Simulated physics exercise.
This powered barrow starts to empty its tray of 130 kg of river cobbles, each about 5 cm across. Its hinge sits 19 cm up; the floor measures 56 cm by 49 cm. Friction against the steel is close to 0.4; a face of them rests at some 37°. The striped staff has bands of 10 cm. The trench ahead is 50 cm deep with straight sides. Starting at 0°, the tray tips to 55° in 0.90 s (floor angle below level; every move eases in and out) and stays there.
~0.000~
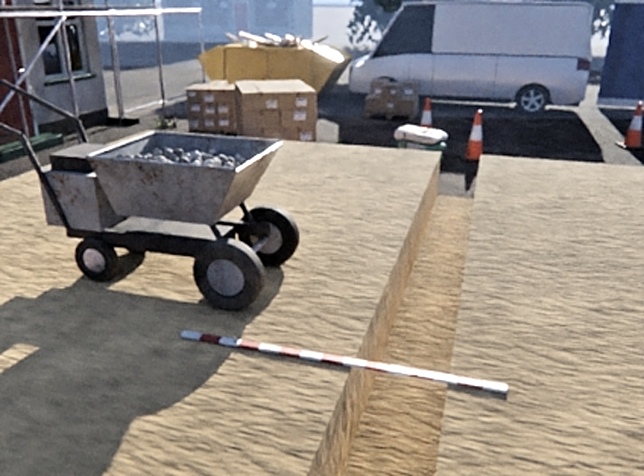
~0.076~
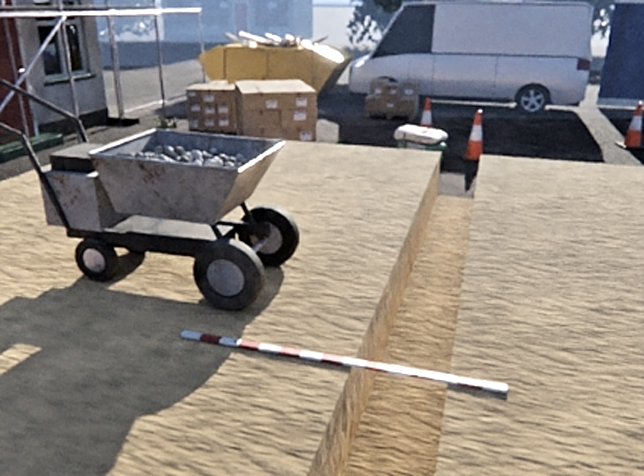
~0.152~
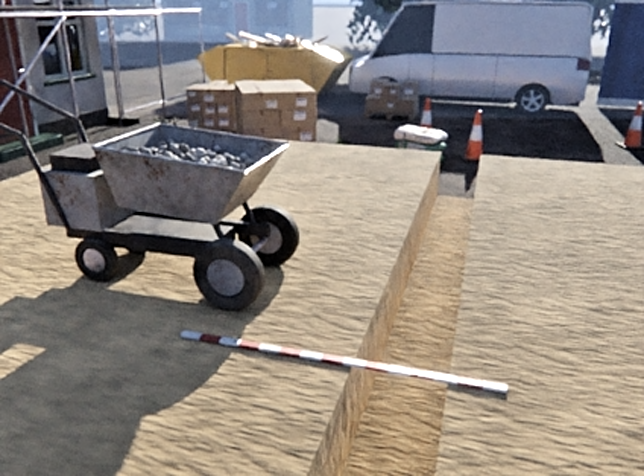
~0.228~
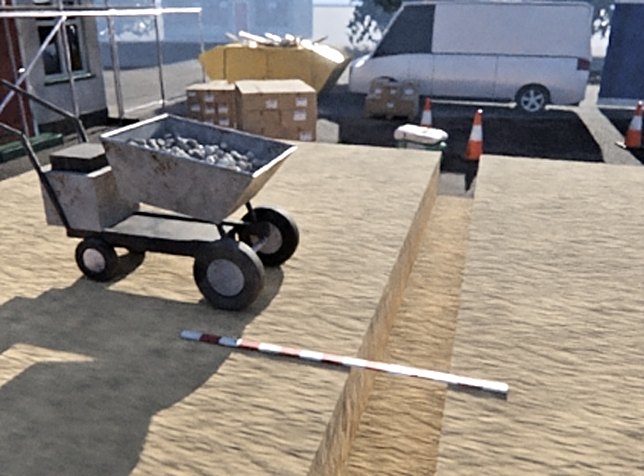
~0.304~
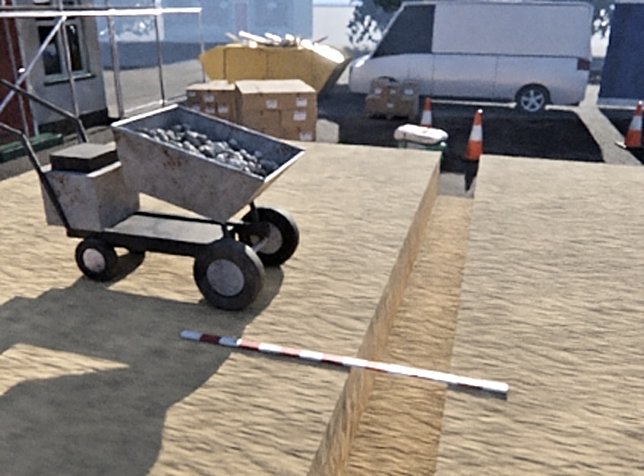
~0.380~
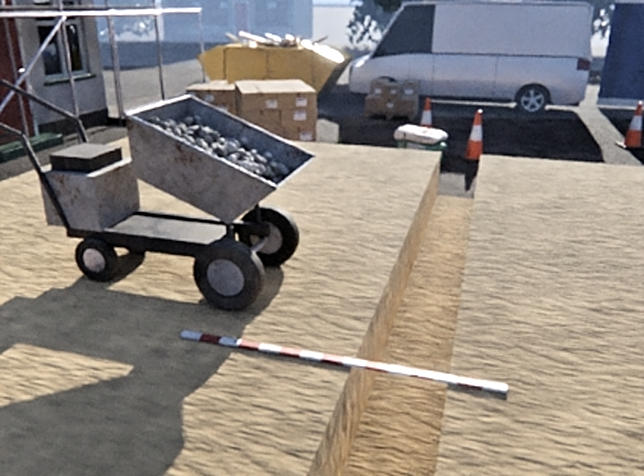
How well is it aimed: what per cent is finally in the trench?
About 23 per cent.
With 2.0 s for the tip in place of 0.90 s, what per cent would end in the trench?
It would be near 10 per cent.
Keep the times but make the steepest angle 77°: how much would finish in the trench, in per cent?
In that case some 90 per cent.
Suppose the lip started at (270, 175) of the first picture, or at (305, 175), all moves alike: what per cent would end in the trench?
First some 30, then 20 per cent.
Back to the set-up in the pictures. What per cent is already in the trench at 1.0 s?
Some 0 per cent.
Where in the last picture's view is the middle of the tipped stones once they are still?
Around (413, 383).
After 0.7 s the floor is at 47°; 100 % in the tray; the foremost stones are at (305, 202).
After 1.0 s the floor is at 55°; 95 % in the tray, 5 % short of the trench, 1 % in the trench; the foremost stones are at (376, 263).
After 1.4 s the floor is at 55°; 77 % in the tray, 7 % short of the trench, 16 % in the trench; the foremost stones are at (442, 398).
After 3.3 s the floor is at 55°; 70 % in the tray, 8 % short of the trench, 23 % in the trench; the foremost stones are at (445, 386).
